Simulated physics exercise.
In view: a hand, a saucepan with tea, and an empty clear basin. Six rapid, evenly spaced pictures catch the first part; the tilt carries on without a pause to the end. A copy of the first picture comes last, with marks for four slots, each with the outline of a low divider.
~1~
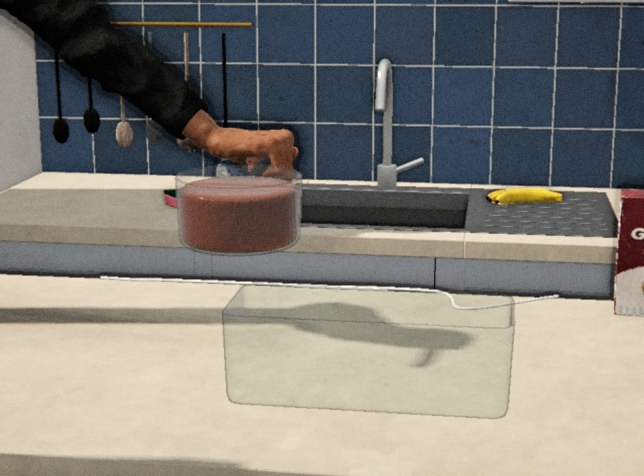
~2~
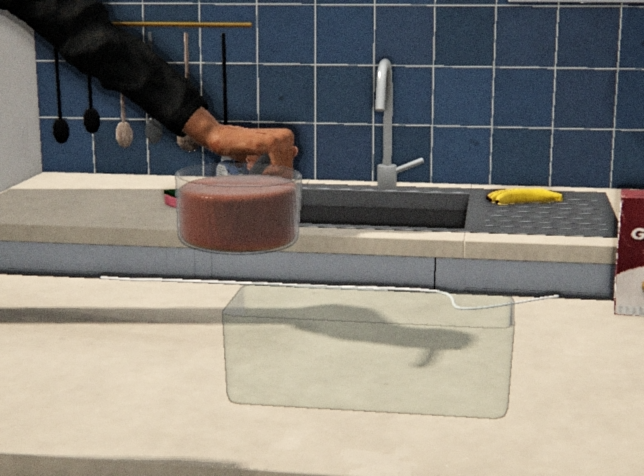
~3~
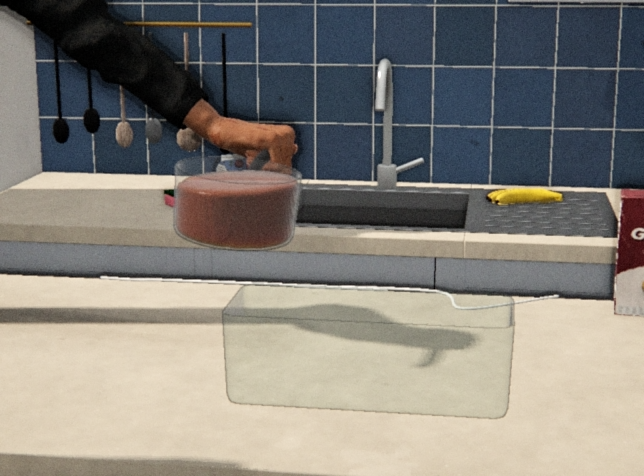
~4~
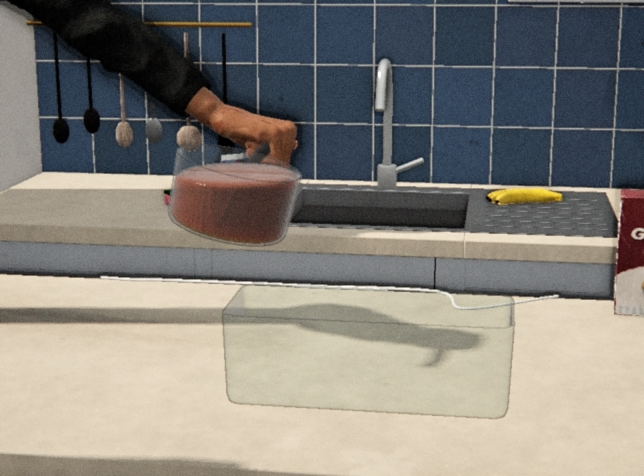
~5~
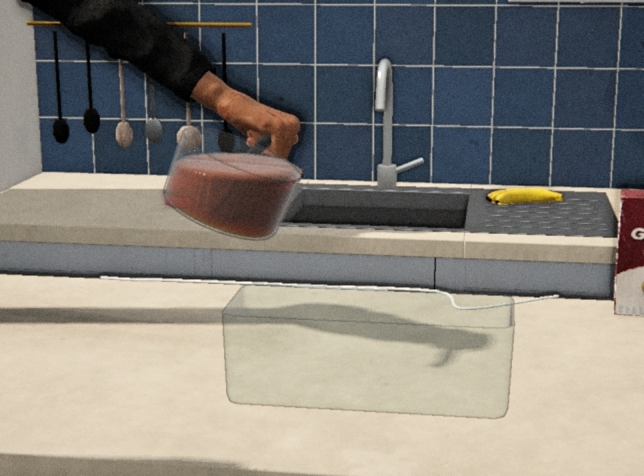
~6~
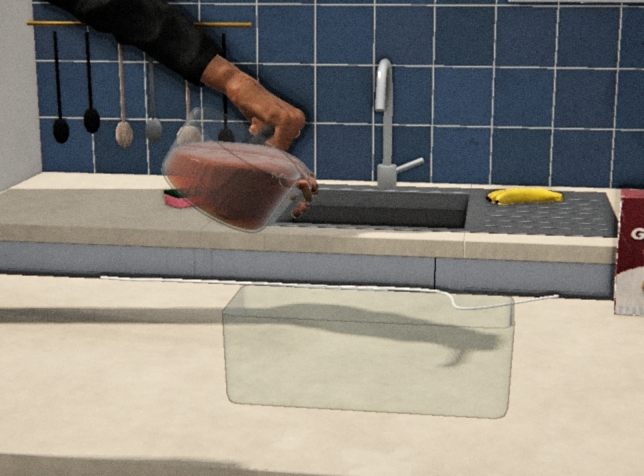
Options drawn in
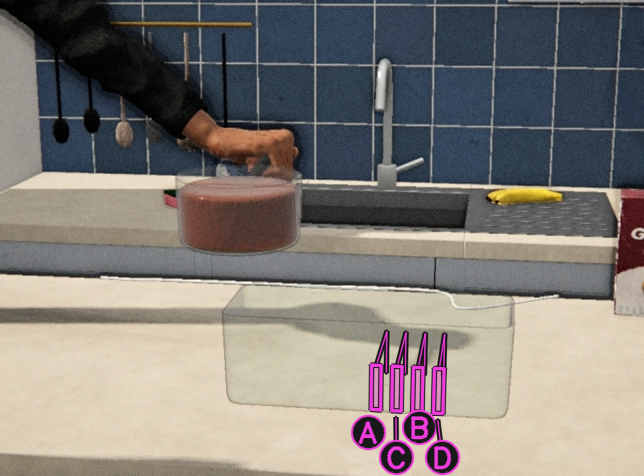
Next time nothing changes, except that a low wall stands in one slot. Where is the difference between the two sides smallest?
Choose C.
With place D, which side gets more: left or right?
The left side.
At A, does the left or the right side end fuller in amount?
The right side.
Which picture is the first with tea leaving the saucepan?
In picture 5.
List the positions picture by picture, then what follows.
Upright, lip at (298, 177); basin from (227, 401) to (508, 417); nothing has left yet, in the first frame.
Upright, lip at (298, 177); nothing has left yet, in the second frame.
Tipped about 6°, lip at (298, 177); nothing has left yet, in the third frame.
Tipped about 13°, lip at (298, 177); nothing has left yet, in the fourth frame.
Tipped about 22°, lip at (298, 177); tea is over the lip, down to (298, 177), in the fifth frame.
Tipped about 33°, lip at (298, 177); tea is over the lip, down to (299, 212), in the sixth frame.
On the marked copy, A at (375, 416); B at (416, 419); C at (395, 417); D at (437, 420).
With A, about 21 % ends left of the wall and 78 % right of it.
With B, about 80 % ends left of the wall and 18 % right of it.
With C, about 47 % ends left of the wall and 51 % right of it.
With D, about 90 % ends left of the wall and 2 % right of it; 7 % is lost outside.
